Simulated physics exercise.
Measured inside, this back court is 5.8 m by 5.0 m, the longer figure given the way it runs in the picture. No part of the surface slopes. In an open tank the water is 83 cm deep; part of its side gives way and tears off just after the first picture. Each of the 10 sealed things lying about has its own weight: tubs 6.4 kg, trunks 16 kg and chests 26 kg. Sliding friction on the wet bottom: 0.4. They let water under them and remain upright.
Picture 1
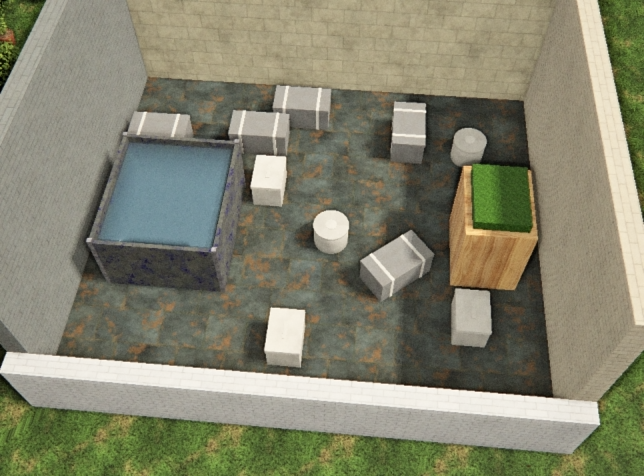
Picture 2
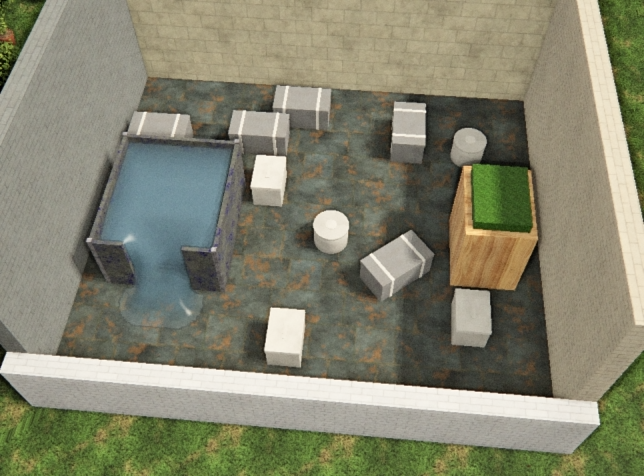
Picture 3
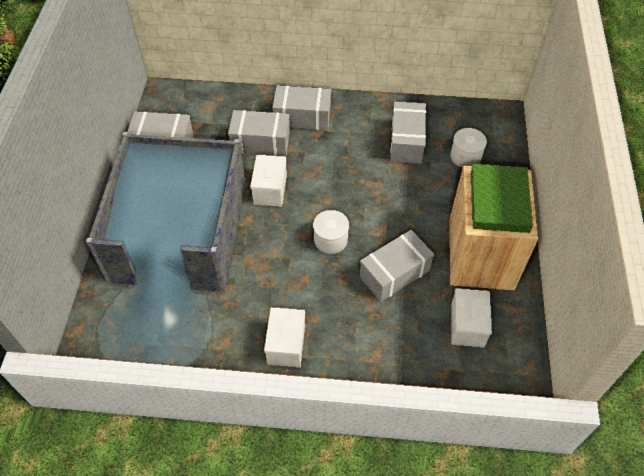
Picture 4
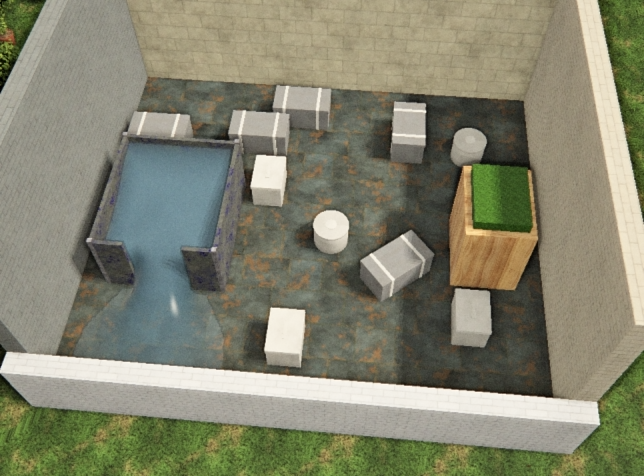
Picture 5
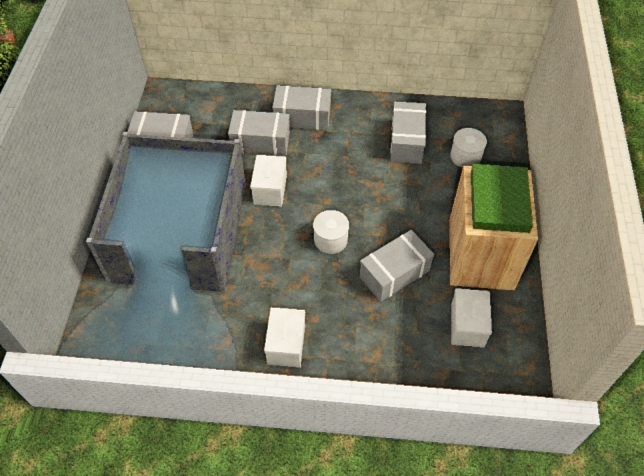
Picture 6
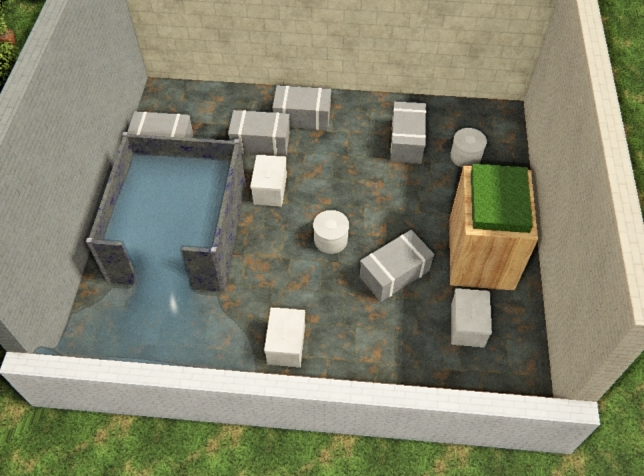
Water pours from a gap torn in the near side of a dark stone tank at the left of a walled court, seen from high above by a still camera. Grey banded boxes, white blocks and pale round tubs stand about the mottled floor, with a grass-topped wooden planter at right. The water spreads in a thin sheet to the front wall while the tank's level lowers, and nothing else moves.
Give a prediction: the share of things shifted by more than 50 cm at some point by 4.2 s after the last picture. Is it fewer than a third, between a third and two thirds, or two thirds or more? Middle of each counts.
Fewer than a third.
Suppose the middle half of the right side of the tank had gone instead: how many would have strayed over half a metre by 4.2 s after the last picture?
Then it comes to 5.
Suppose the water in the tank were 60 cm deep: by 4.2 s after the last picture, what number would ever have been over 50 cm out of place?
In that case 2 of them.
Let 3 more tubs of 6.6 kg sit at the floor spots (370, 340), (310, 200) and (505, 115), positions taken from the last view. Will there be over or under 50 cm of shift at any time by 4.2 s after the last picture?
Check, in order - exceeded, not exceeded, not exceeded.
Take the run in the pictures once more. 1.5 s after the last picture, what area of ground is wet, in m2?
Close to 11.5 m2, I'd say.
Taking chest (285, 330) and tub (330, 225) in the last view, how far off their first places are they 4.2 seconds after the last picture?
Distances: 120 cm; 5 cm.
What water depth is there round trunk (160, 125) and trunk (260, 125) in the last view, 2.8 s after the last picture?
4 and 0 cm.
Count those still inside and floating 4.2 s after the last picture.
Then: 0.
Then, 0.4 s after the last picture 0 of 10 are over 50 cm from their spots; 0 afloat.
Then, 1.5 s after the last picture 1 of 10 are over 50 cm from their spots; 0 afloat.
Then, 2.8 s after the last picture 3 of 10 are over 50 cm from their spots; 1 afloat.
Then, 4.2 s after the last picture 3 of 10 are over 50 cm from their spots, and 3 have been at some point; 0 afloat.
